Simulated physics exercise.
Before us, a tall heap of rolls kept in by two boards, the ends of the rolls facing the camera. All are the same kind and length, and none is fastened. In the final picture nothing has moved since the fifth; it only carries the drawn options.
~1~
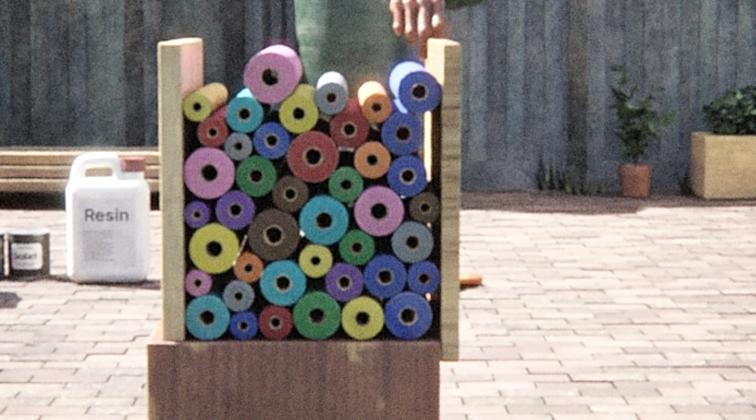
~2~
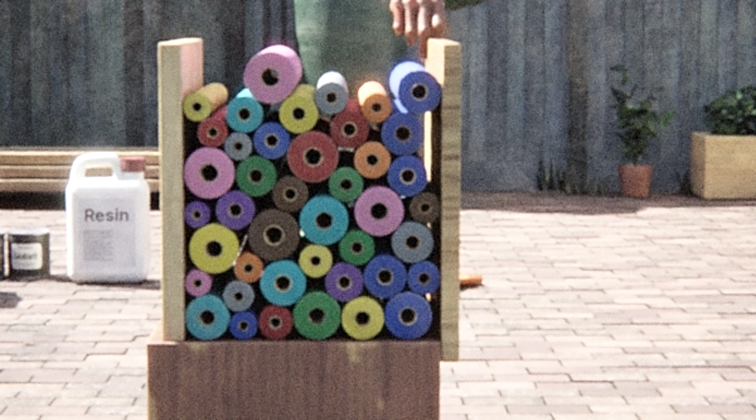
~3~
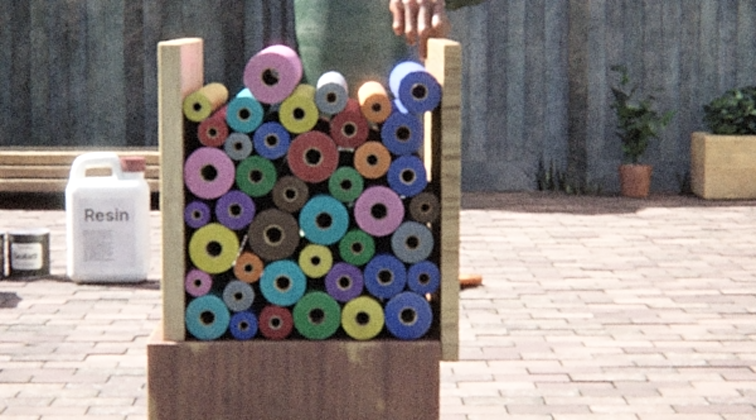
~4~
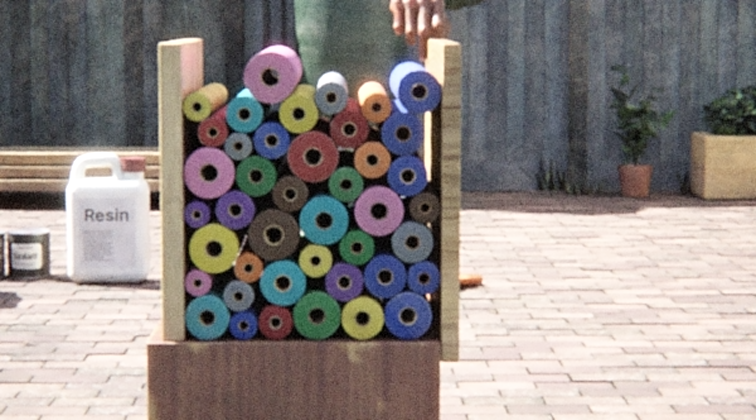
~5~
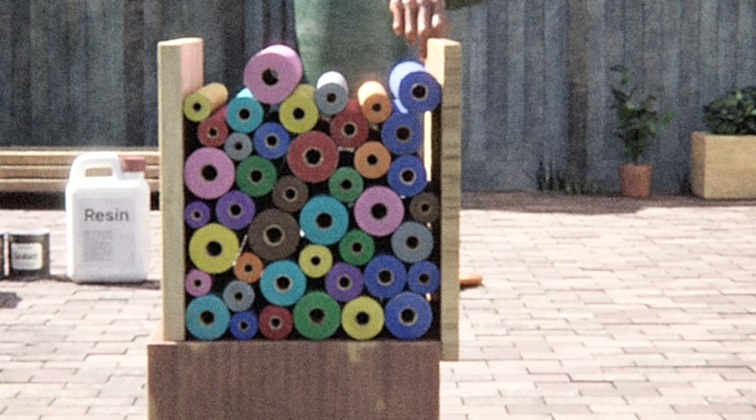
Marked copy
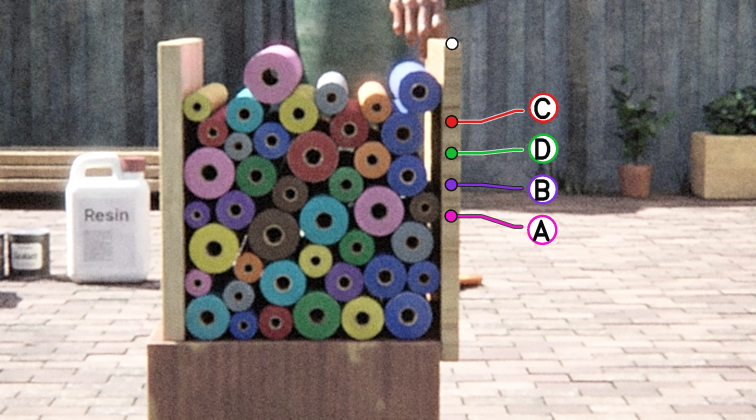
A tall heap of colourful rolls sat stacked between two upright boards, their round ends facing forward, while a person's hand showed behind the top and nothing noticeably moved on the sunny brick patio.
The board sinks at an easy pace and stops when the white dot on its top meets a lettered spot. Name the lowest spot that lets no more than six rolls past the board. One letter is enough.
No lower than A.
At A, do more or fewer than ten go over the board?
It loses fewer than ten.
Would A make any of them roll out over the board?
Yes.
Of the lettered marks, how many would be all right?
Four of them.
On the copy, A at (451, 216); B at (451, 184); C at (451, 122); D at (451, 153); the white dot at (452, 44).
On A. First, top of the board (442, 128).
Then, top of the board (442, 215).
Finally, top of the board (442, 215), four out over the board.
By contrast, B none out over the board; C none out over the board; D none out over the board.
